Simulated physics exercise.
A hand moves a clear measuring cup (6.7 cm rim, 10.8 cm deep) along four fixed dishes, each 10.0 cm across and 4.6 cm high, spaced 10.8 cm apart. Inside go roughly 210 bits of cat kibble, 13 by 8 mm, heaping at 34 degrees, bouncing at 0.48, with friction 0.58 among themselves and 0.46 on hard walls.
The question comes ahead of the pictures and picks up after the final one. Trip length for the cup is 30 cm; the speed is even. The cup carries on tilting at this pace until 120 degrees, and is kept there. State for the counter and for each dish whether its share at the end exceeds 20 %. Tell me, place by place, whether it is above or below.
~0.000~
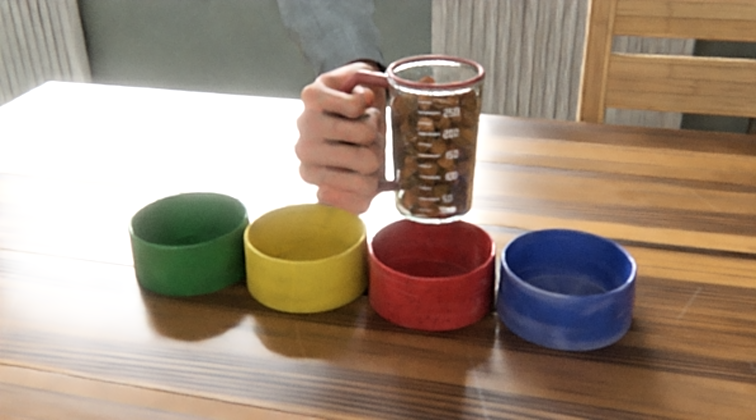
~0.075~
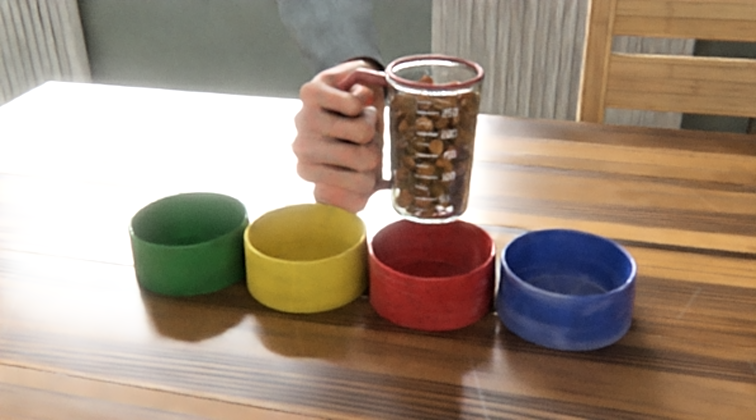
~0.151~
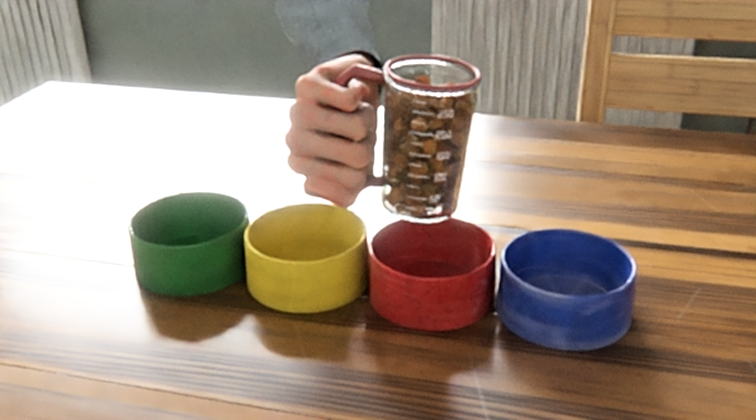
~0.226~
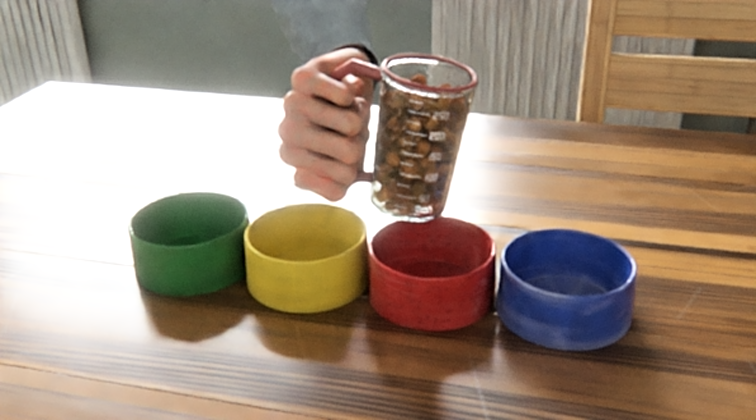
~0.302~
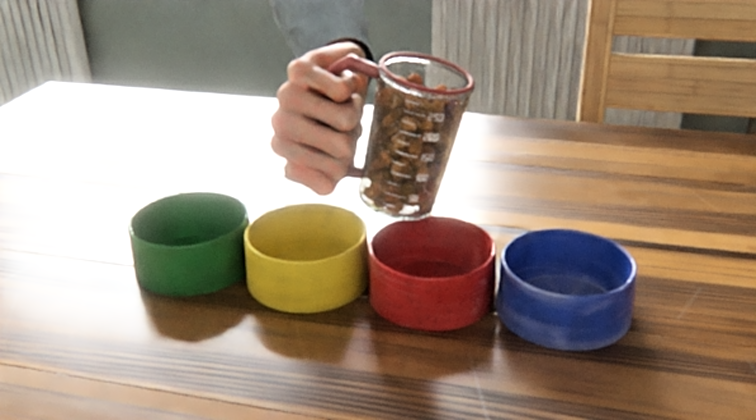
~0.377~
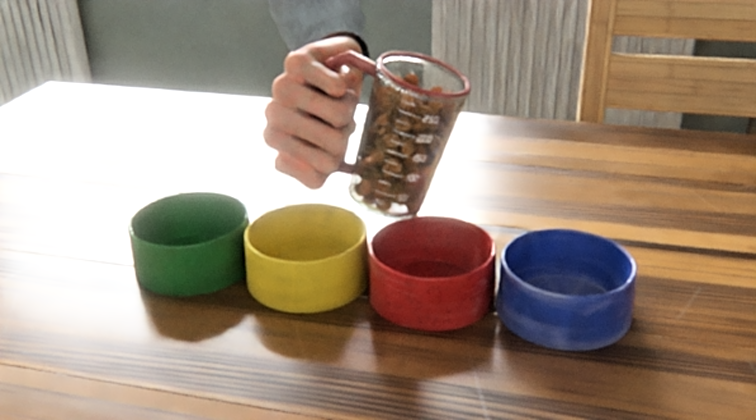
In order: Red: Within a fifth, blue: Within a fifth, green: Within a fifth, yellow: Beyond a fifth, counter: Within a fifth.
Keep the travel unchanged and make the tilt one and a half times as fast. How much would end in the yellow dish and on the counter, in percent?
Yellow 60; counter 10.
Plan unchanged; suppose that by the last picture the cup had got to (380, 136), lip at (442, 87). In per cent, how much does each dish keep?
The red dish keeps 0, the blue dish 0, the green dish 100 and the yellow dish 0.
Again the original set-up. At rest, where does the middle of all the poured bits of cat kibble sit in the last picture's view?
(302, 254) or so.
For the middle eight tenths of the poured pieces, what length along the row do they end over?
6 centimetres.
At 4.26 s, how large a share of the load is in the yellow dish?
By that moment, around 95 percent has got there.
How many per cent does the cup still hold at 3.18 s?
0 per cent.
After 2.06 s, tilt 104 degrees; cup holds 90 %, yellow 5 %.
After 3.18 s, tilt 120 degrees; cup holds 0 %, yellow 95 %.
Then, at 4.26 s, tilt 120 degrees; cup holds 0 %, yellow 95 %.
In the end, at 4.6 s, red 0 %, blue 0 %, green 0 %, yellow 95 %, counter 5 %.
